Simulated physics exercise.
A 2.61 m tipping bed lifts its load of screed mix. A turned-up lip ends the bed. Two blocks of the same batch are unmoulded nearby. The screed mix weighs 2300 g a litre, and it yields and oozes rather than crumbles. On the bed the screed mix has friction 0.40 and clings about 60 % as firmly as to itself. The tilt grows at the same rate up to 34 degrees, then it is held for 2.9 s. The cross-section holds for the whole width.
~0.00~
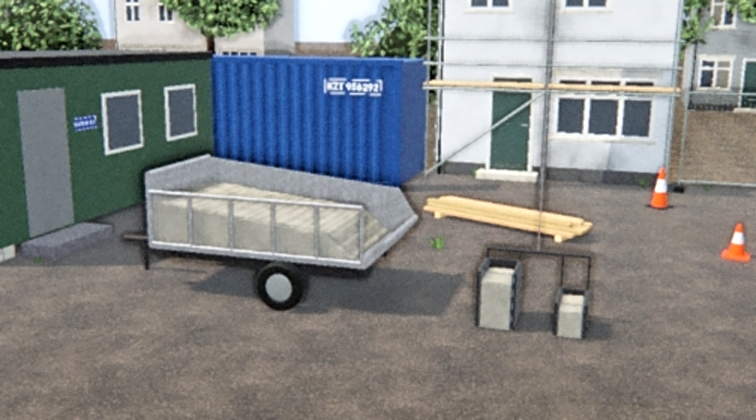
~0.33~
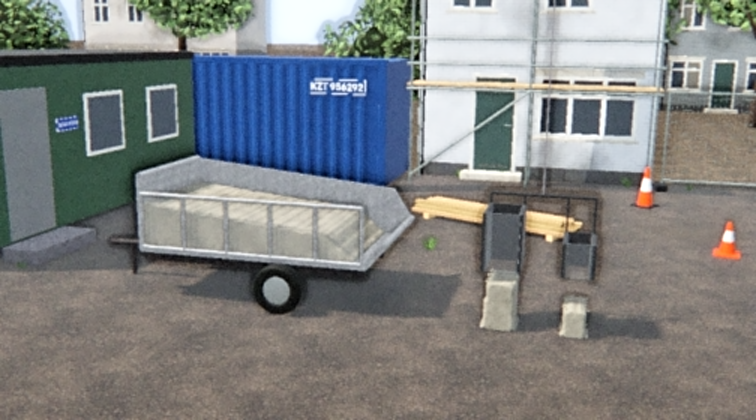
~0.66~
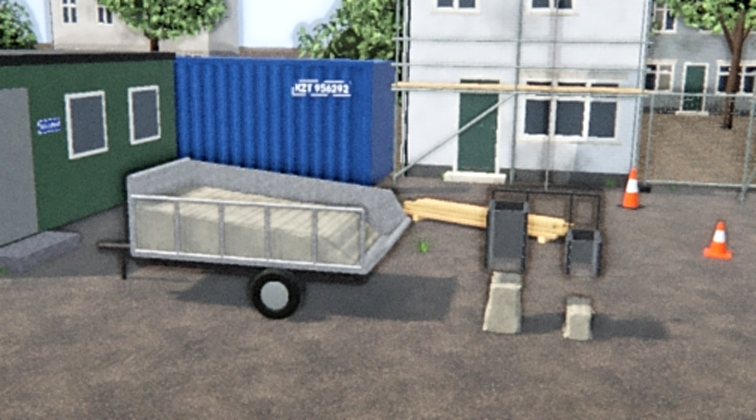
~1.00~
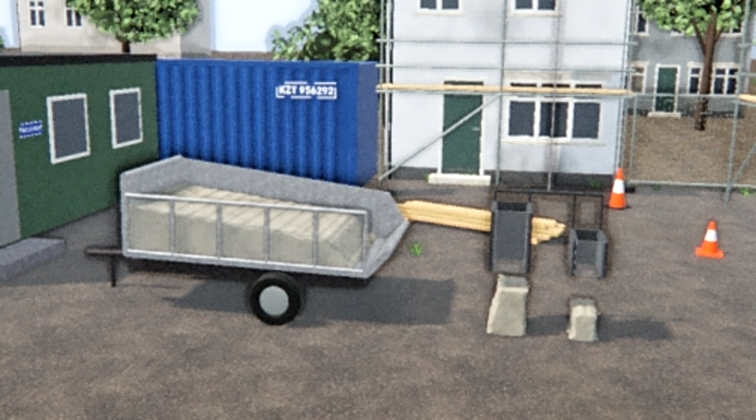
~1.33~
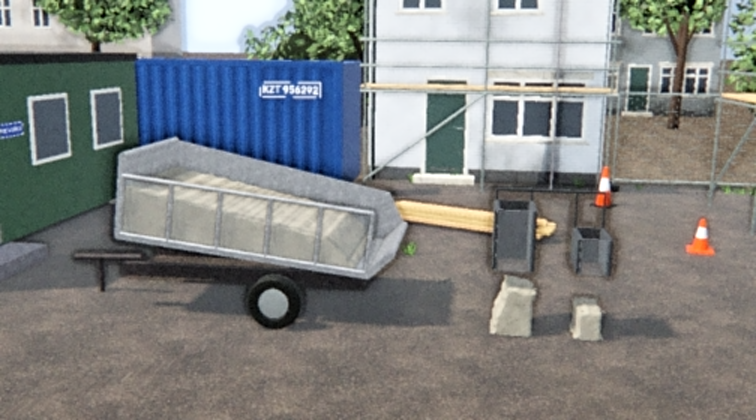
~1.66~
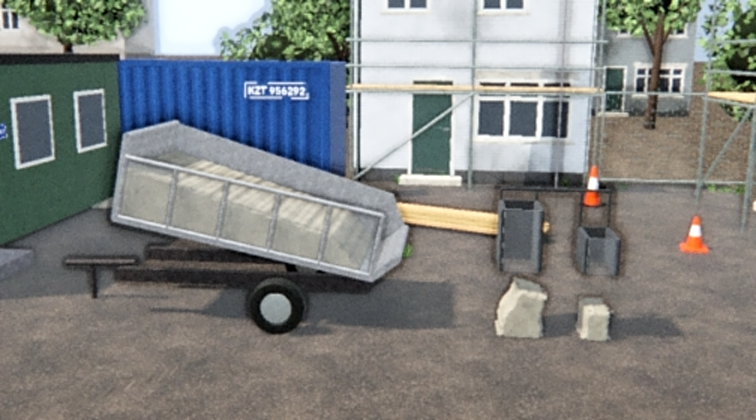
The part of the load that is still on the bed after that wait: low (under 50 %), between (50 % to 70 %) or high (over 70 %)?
Expect high, that is over 70 %.
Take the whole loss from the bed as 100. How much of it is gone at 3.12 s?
About 0 %.
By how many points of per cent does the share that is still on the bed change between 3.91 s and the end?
Some 18 per cent.
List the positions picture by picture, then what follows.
The first picture shows top of the high end at (151, 175), tilt 0 degrees; foremost bit of the screed mix at (350, 257); block heights 54 cm, 30 cm (left to right).
The second picture shows top of the high end at (141, 176), tilt 0 degrees; foremost bit of the screed mix at (349, 259); block heights 52 cm, 29 cm (left to right).
The third picture shows top of the high end at (133, 179), tilt 0 degrees; foremost bit of the screed mix at (350, 262); block heights 50 cm, 29 cm (left to right).
The fourth picture shows top of the high end at (127, 177), tilt 1 degrees; foremost bit of the screed mix at (351, 265); block heights 50 cm, 29 cm (left to right).
The fifth picture shows top of the high end at (126, 157), tilt 6 degrees; foremost bit of the screed mix at (352, 265); block heights 49 cm, 29 cm (left to right).
The sixth picture shows top of the high end at (130, 137), tilt 12 degrees; foremost bit of the screed mix at (357, 267); block heights 47 cm, 29 cm (left to right).
After 2.33 s, the tilt is 22 degrees and 100 % is on the bed.
After 3.12 s, the tilt is 33 degrees and 100 % is on the bed.
After 3.91 s, the tilt is 34 degrees and 100 % is on the bed.
After 4.70 s, the tilt is 34 degrees and 91 % is on the bed.
After 6.13 s, the tilt is 34 degrees and 81 % is on the bed.
